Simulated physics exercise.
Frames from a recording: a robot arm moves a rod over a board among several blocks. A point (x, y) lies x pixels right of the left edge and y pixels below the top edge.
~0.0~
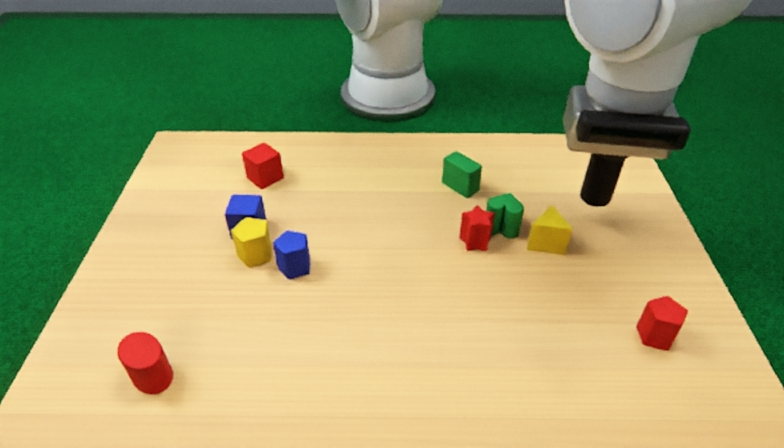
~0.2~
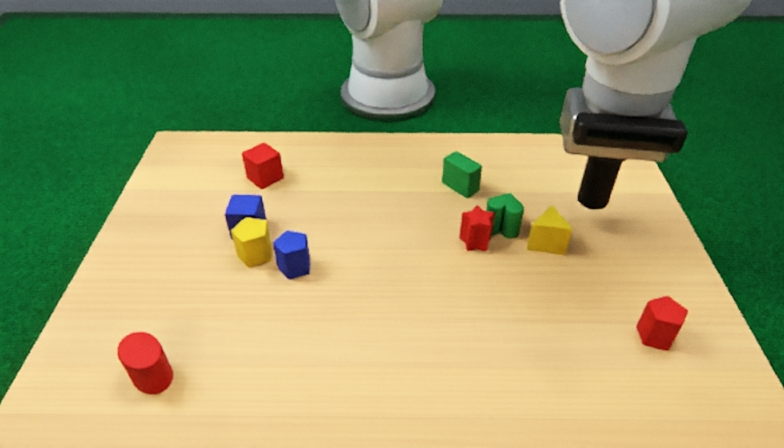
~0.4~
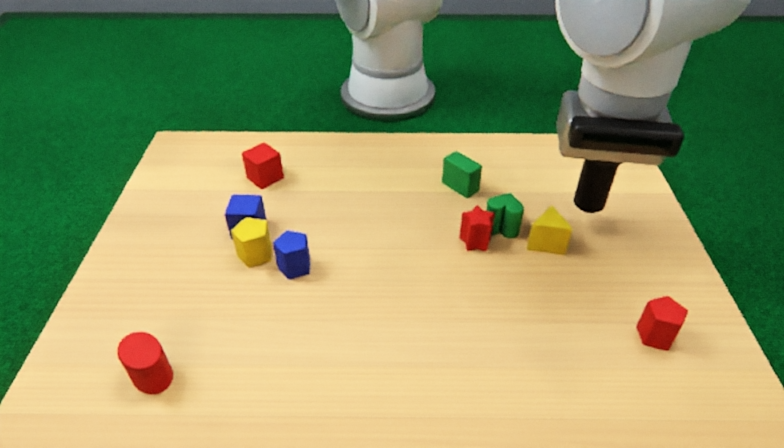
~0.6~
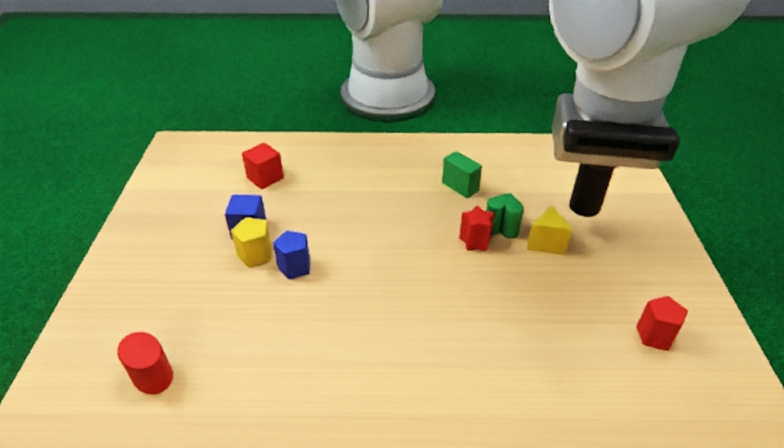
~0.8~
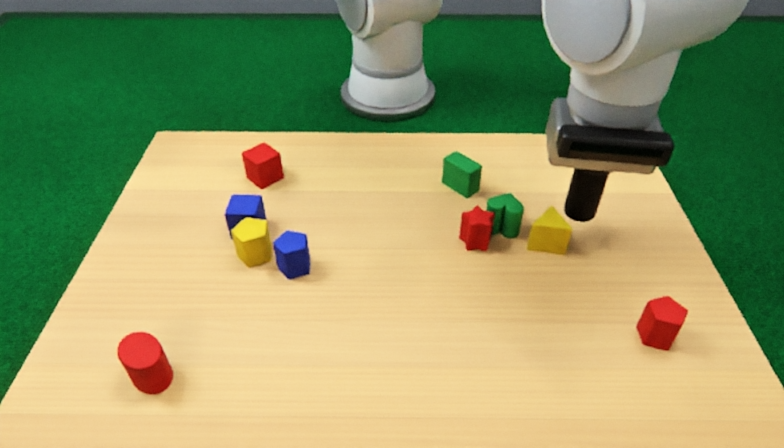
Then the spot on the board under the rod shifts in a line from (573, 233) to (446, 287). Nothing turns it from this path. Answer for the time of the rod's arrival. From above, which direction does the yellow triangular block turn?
Overhead view: Anti-clockwise.
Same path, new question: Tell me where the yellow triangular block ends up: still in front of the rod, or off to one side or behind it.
Before the rod.
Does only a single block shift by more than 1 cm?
Yes
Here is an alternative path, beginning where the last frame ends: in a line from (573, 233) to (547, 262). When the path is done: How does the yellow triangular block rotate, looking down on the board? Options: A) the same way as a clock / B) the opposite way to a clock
Correct choice: A.
What follows on the original path. One third of the way, rod (538, 231); yellow triangular block (518, 235), turned 15° anticlockwise.
Two thirds of the way, rod (495, 249); yellow triangular block (475, 255), turned 20° anticlockwise.
At the end, rod (448, 267); red star block unmoved; yellow triangular block (427, 275), turned 30° anticlockwise.
